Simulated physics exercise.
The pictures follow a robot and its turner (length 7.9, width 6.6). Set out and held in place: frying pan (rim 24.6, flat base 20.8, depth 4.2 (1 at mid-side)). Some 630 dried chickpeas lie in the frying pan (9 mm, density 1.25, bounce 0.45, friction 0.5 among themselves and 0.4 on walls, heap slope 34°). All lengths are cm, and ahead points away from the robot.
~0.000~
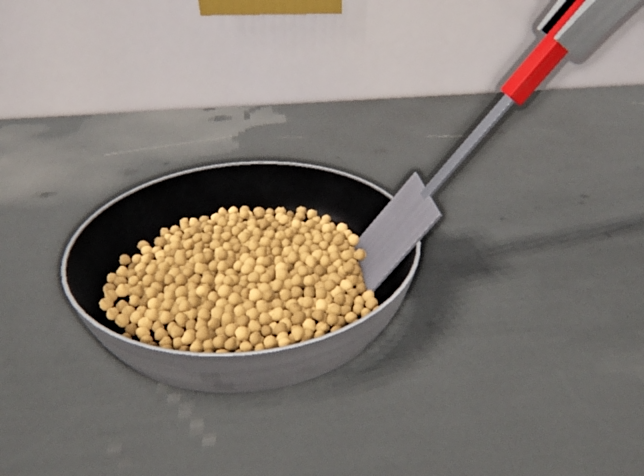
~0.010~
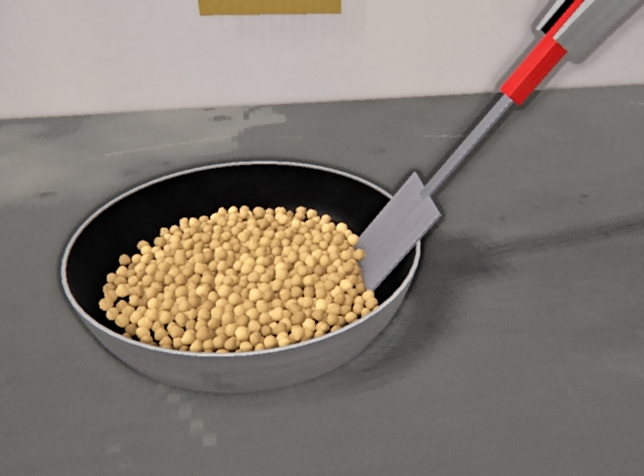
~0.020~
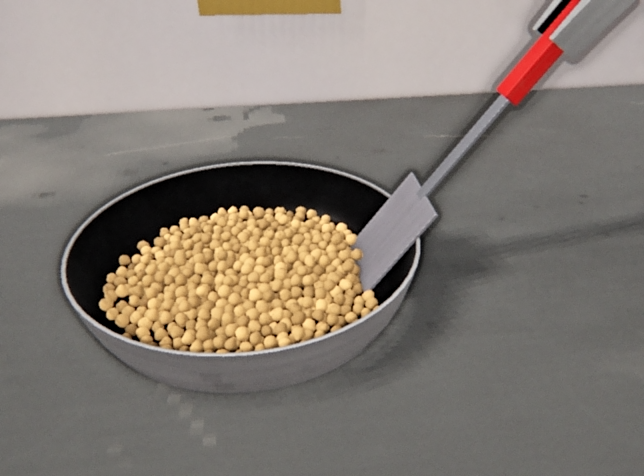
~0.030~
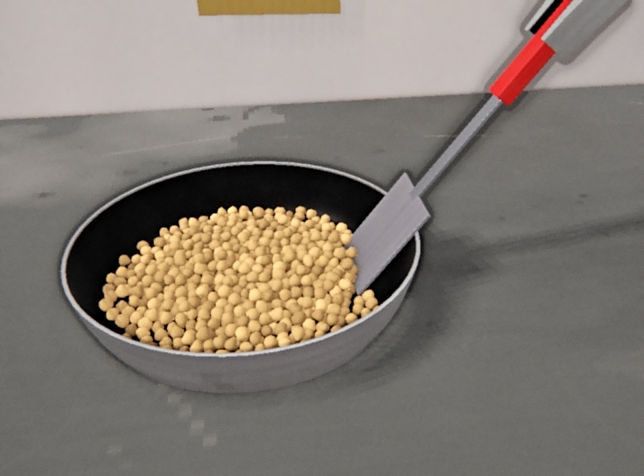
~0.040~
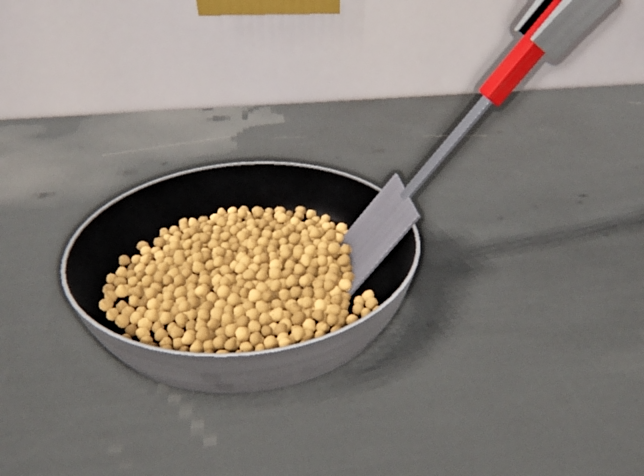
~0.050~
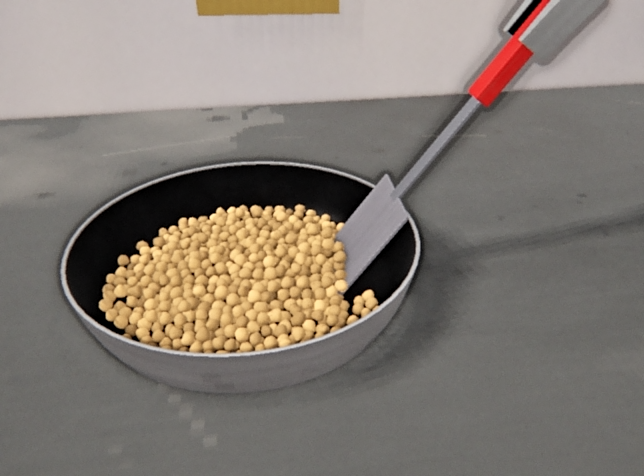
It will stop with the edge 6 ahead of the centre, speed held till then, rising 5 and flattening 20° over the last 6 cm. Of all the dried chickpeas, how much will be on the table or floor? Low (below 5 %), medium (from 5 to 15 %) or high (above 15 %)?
On the table or floor the share is low, below 5 %.
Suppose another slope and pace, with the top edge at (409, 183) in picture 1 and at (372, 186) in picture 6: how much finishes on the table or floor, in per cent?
Some 5 per cent.
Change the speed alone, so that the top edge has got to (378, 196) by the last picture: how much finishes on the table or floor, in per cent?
Some 5 per cent.
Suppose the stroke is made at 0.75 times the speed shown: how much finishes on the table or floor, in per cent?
Some 0 per cent.
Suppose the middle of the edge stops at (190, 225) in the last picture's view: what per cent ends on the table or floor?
Some 0 per cent.
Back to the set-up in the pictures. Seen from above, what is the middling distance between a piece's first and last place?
Some 3 cm.
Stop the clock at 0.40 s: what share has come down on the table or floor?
Roughly 2 per cent.
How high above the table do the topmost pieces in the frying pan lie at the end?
Some 3.5 cm.
By 0.11 s, sloping 53°, highest piece 4 above the table; 628 in the frying pan.
By 0.17 s, sloping 45°, highest piece 5 above the table; 628 in the frying pan.
By 0.40 s, sloping 33°, highest piece 3 above the table; 616 in the frying pan, 12 on the table or floor.
By 1.45 s, sloping 33°, highest piece 3 above the table; 616 in the frying pan, 12 on the table or floor.
Final count, 616 in the frying pan, 12 on the table or floor. That is 2 % on the table or floor.
